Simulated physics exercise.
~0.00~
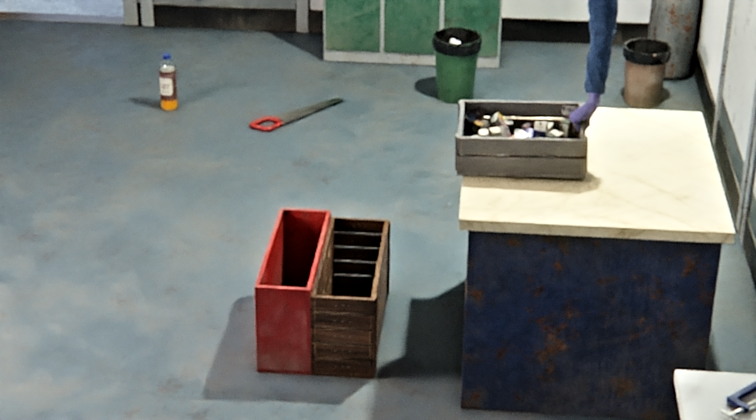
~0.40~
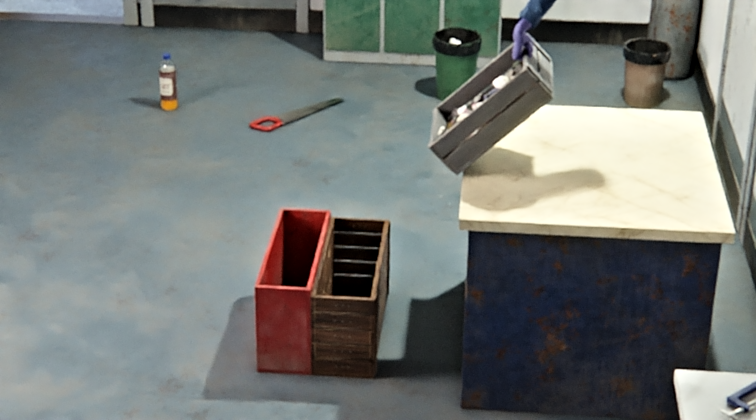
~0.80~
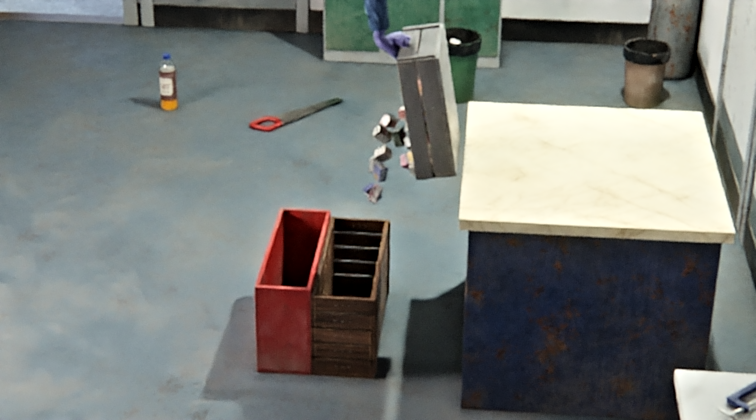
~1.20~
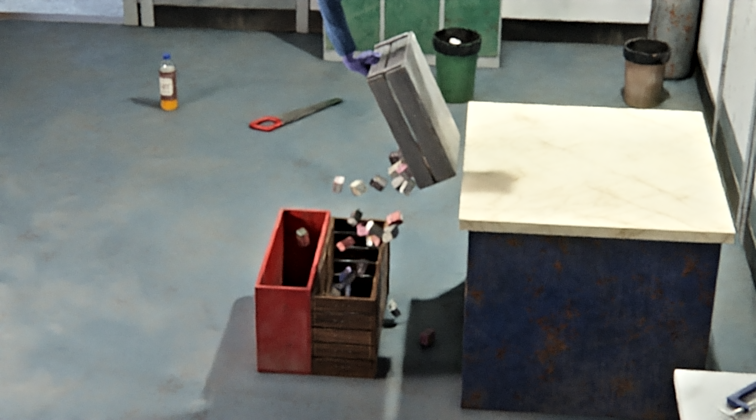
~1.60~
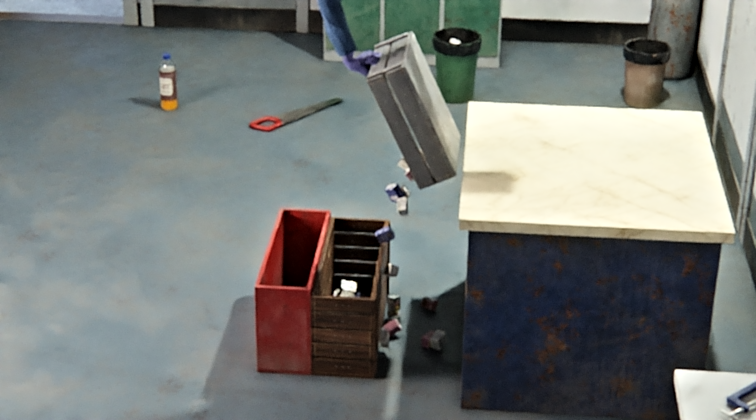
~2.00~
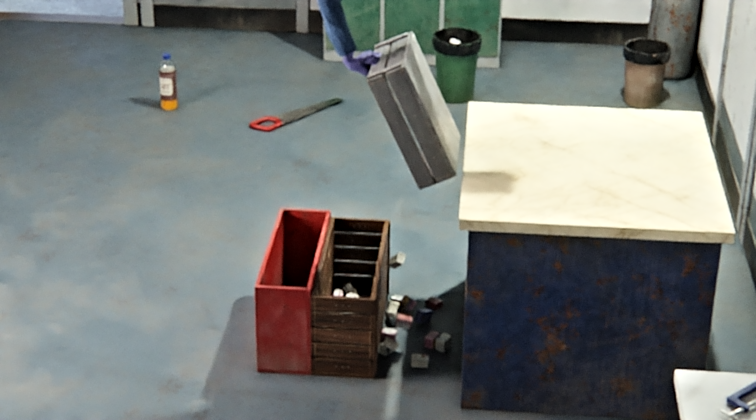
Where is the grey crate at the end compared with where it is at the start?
At the start the grey crate sits level on top of the bench, near its left side. By the end it is farther left and a little higher, held steeply tipped in the air just off the bench's left edge.
